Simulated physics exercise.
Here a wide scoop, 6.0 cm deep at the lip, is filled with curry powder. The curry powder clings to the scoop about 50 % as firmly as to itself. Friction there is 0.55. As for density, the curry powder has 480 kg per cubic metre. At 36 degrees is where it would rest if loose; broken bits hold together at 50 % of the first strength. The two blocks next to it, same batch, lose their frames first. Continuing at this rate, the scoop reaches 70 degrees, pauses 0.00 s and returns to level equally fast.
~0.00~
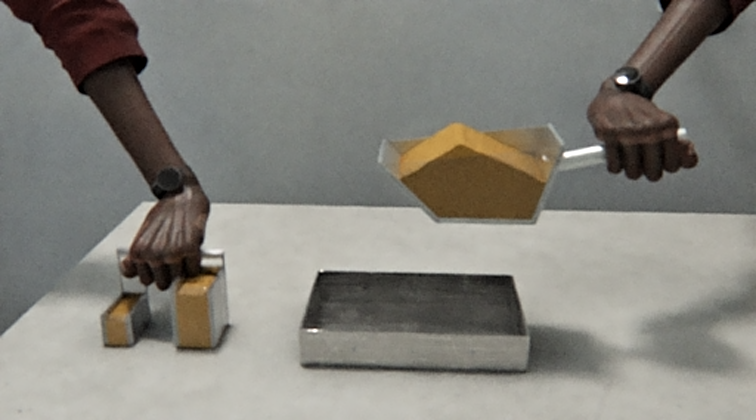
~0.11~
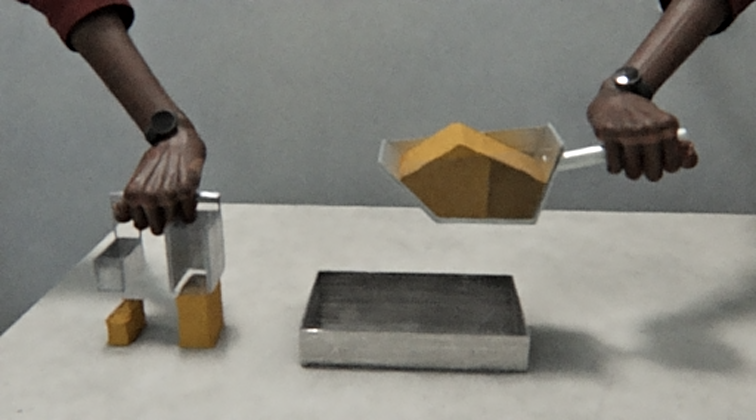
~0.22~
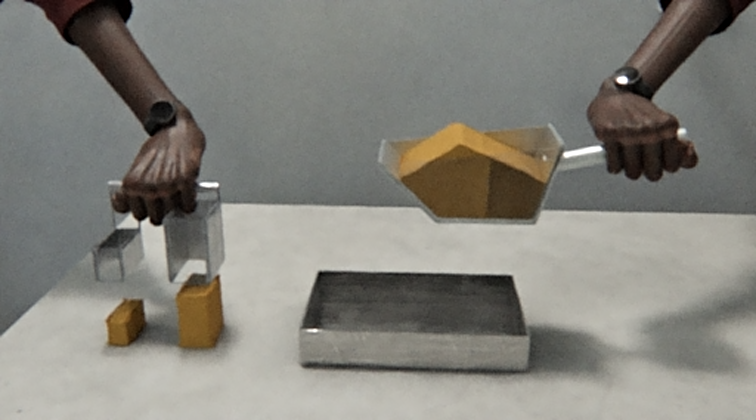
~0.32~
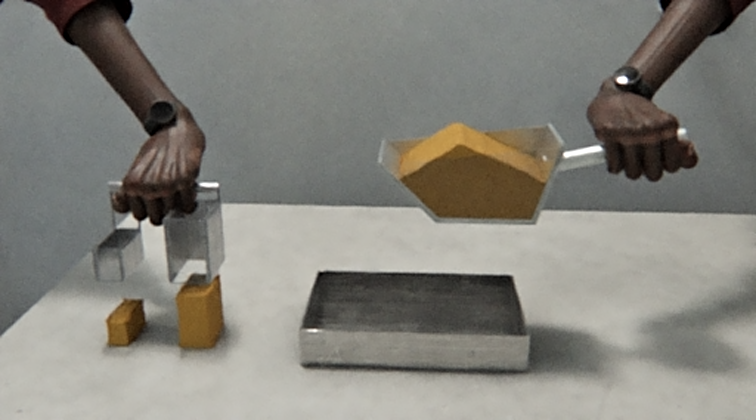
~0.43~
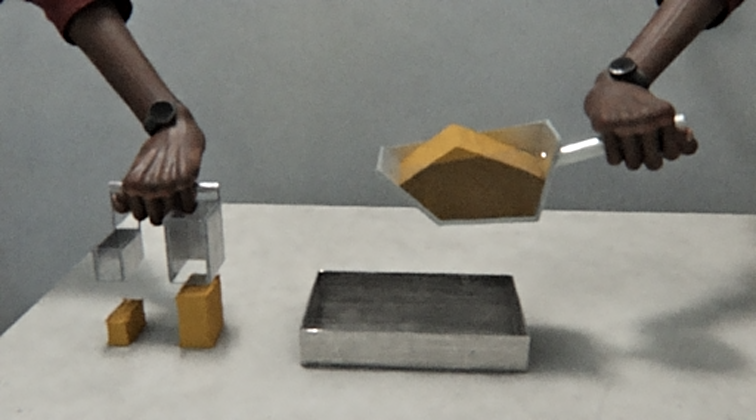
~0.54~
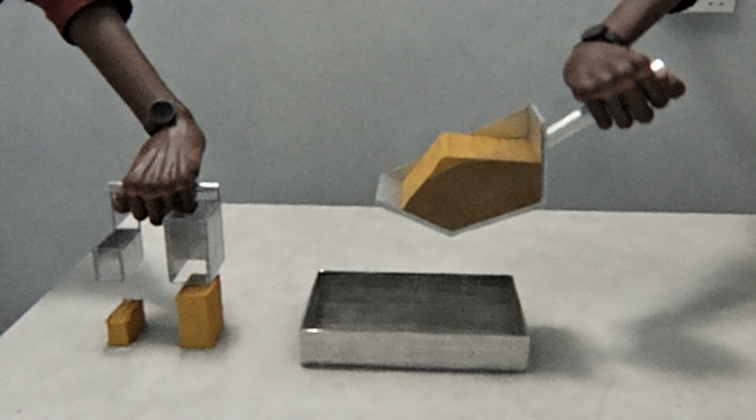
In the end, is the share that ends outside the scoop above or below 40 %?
Short of 40 %.
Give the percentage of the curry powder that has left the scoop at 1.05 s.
Estimate: Near 16 in a hundred.
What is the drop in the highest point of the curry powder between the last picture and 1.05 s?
The difference comes to roughly 1.5 cm.
After 0.77 s, the scoop is at 63 degrees and 0 % has left it.
After 1.05 s, the scoop is at 52 degrees and 16 % has left it.
After 1.33 s, the scoop is at 3 degrees and 29 % has left it.
After 1.61 s, the scoop is at 0 degrees and 29 % has left it.
After 1.76 s, at the end, the scoop is at 0 degrees and 29 % has left it.
